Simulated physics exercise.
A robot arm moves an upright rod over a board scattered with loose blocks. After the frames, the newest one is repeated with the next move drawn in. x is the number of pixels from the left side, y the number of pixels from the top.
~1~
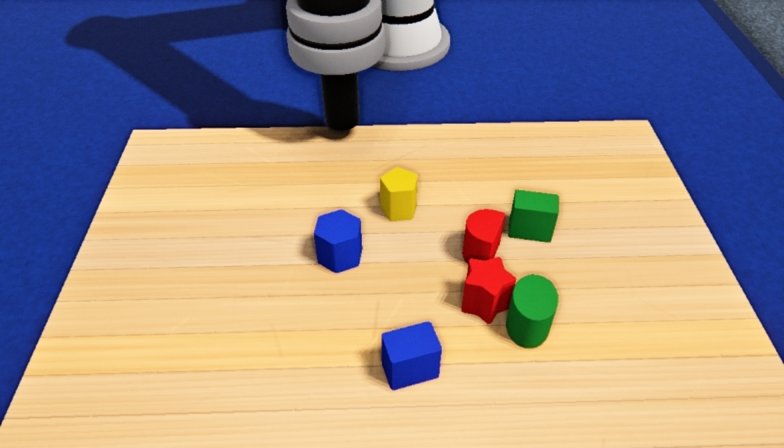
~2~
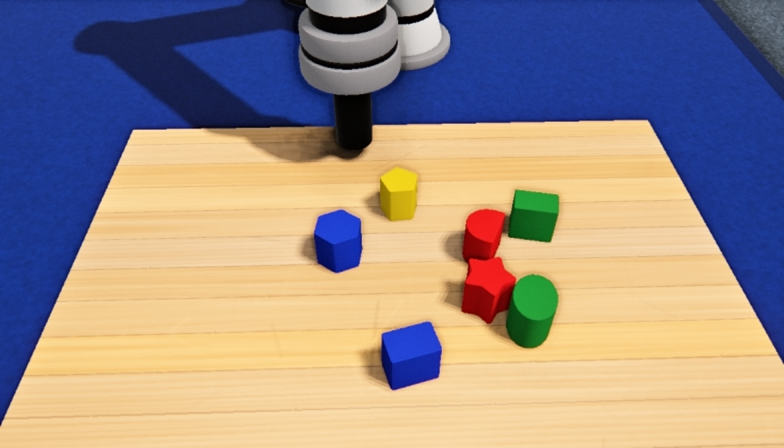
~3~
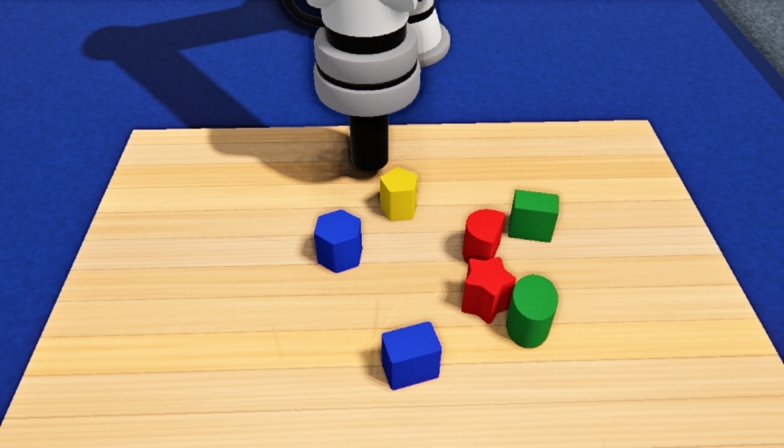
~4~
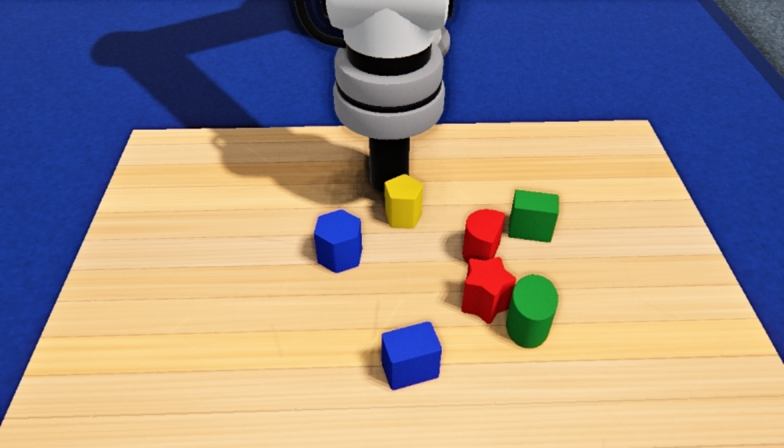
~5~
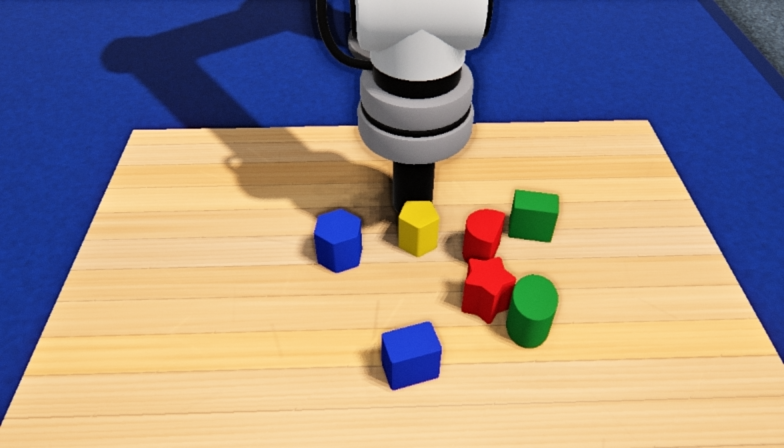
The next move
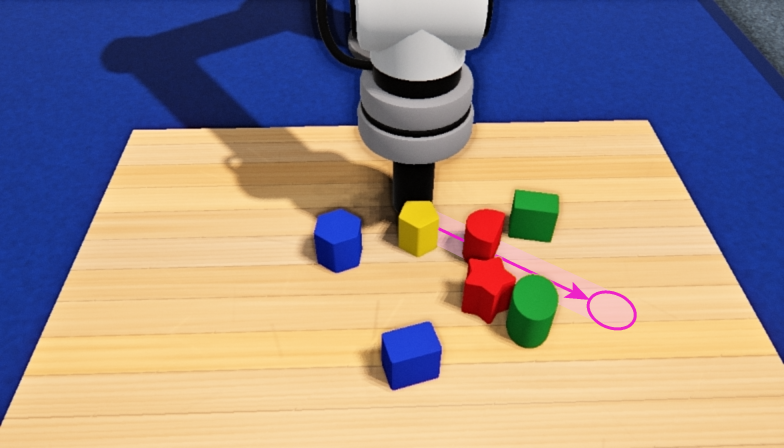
On a wooden board, a robot arm's black rod pushes the yellow block forward slightly.
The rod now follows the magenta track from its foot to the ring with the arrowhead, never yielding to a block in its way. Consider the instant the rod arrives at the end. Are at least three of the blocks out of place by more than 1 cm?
Yes, that is what happens.
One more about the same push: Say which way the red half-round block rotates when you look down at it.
It spins clockwise.
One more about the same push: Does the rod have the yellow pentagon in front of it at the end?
Going by the path, no.
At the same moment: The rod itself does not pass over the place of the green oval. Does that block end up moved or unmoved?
My prediction: It moves.
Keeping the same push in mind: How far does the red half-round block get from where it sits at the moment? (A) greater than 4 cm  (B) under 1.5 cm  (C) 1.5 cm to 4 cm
A.
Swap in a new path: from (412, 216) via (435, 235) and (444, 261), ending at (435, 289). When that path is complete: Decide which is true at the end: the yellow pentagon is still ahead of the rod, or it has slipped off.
The yellow pentagon stays in front.
The drawn path runs from (412, 216) to (612, 310).
On the path given first. One third of the way, rod (474, 232); yellow pentagon (429, 225), turned 35° clockwise; red half-round block (508, 236).
Two thirds of the way, rod (543, 263); yellow pentagon (429, 225), turned 35° clockwise; red half-round block (565, 279), turned 75° clockwise; green oval (540, 311).
At the end, rod (617, 297); yellow pentagon (429, 225), turned 35° clockwise; red half-round block (584, 300), turned 140° clockwise; green oval (540, 311); green oblong not moved.
